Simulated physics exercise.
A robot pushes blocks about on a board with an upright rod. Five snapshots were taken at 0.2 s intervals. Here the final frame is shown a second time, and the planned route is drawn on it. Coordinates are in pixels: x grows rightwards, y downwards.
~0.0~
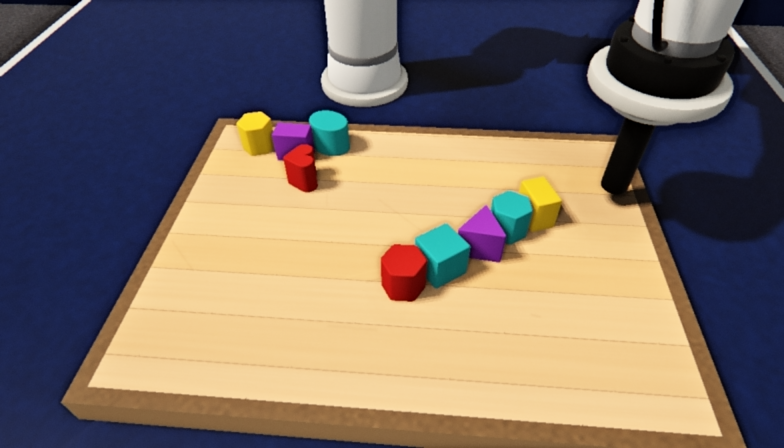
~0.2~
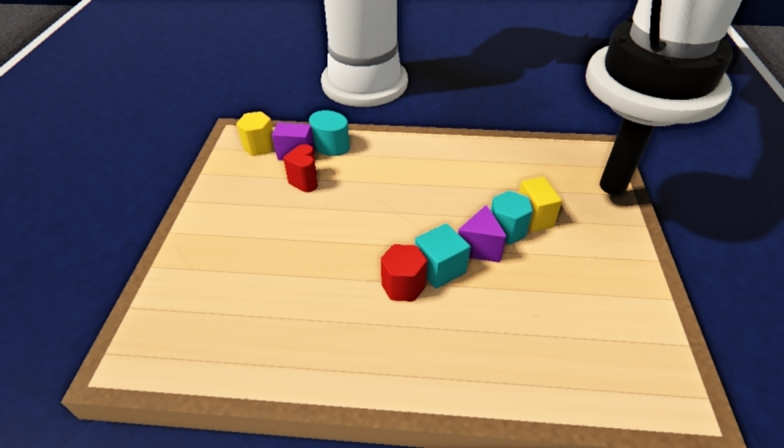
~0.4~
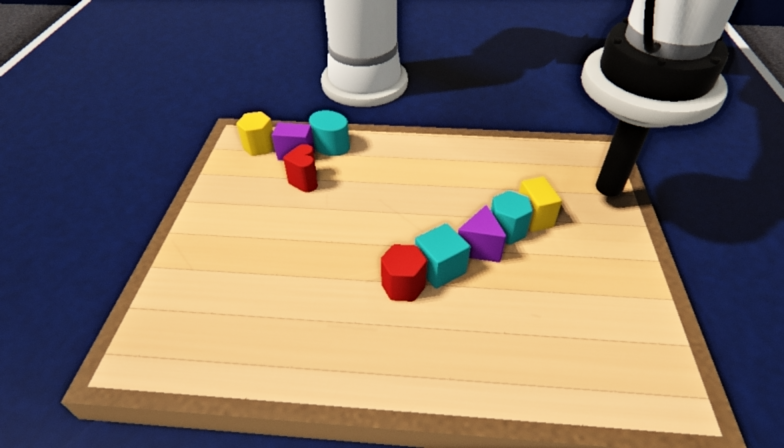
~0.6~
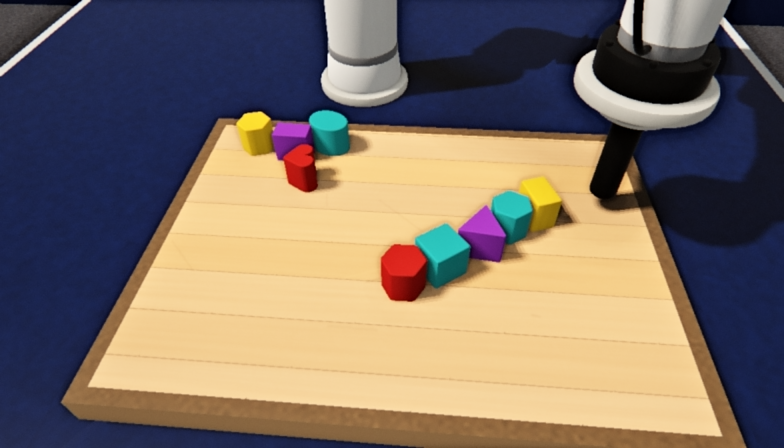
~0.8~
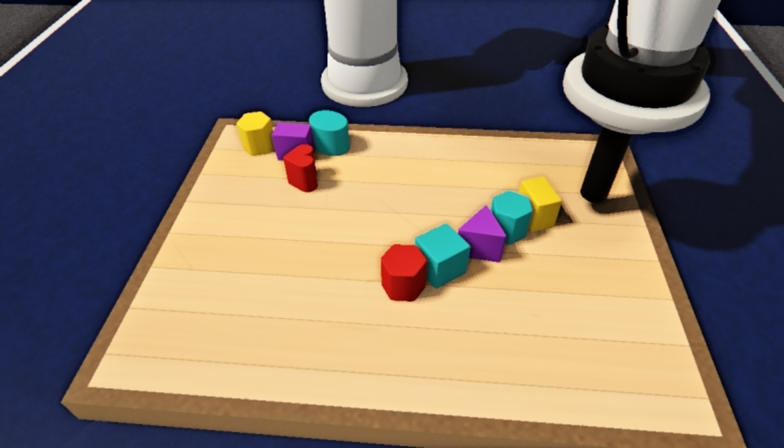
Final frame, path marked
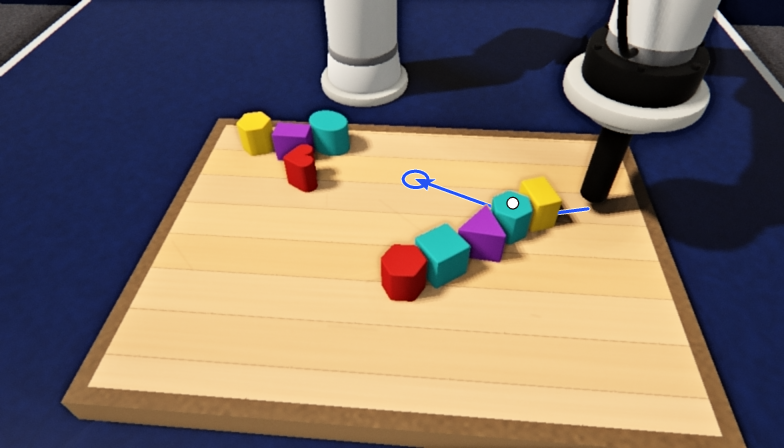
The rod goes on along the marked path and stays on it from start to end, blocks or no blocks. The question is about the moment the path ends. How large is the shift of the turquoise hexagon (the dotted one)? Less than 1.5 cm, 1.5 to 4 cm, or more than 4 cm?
The answer is over 4 cm.
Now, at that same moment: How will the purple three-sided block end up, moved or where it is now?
That one moves away.
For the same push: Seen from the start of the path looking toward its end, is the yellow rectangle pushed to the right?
Going by the path, no.
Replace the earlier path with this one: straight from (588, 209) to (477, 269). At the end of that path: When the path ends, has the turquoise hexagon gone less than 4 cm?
Going by the path, yes.
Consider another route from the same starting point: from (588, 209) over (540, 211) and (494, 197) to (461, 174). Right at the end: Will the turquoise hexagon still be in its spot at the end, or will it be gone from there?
It is carried off its spot.
The line goes from (588, 209) through (528, 214) and (469, 198) to (416, 179); the dot is on the turquoise hexagon.
On the path given first. One third of the way, rod (531, 201); turquoise square block (436, 248); purple three-sided block (469, 227), turned 40° anticlockwise; turquoise hexagon (483, 205); yellow rectangle (509, 190).
Two thirds of the way, rod (469, 185); turquoise square block (435, 249); purple three-sided block (462, 230), turned 70° anticlockwise; turquoise hexagon (445, 205), turned 55° anticlockwise; yellow rectangle (450, 182), turned 40° anticlockwise.
At the end, rod (416, 166); turquoise square block (435, 249); purple three-sided block (462, 230), turned 75° anticlockwise; turquoise hexagon (444, 205), turned 55° anticlockwise; yellow rectangle (446, 182), turned 45° anticlockwise.
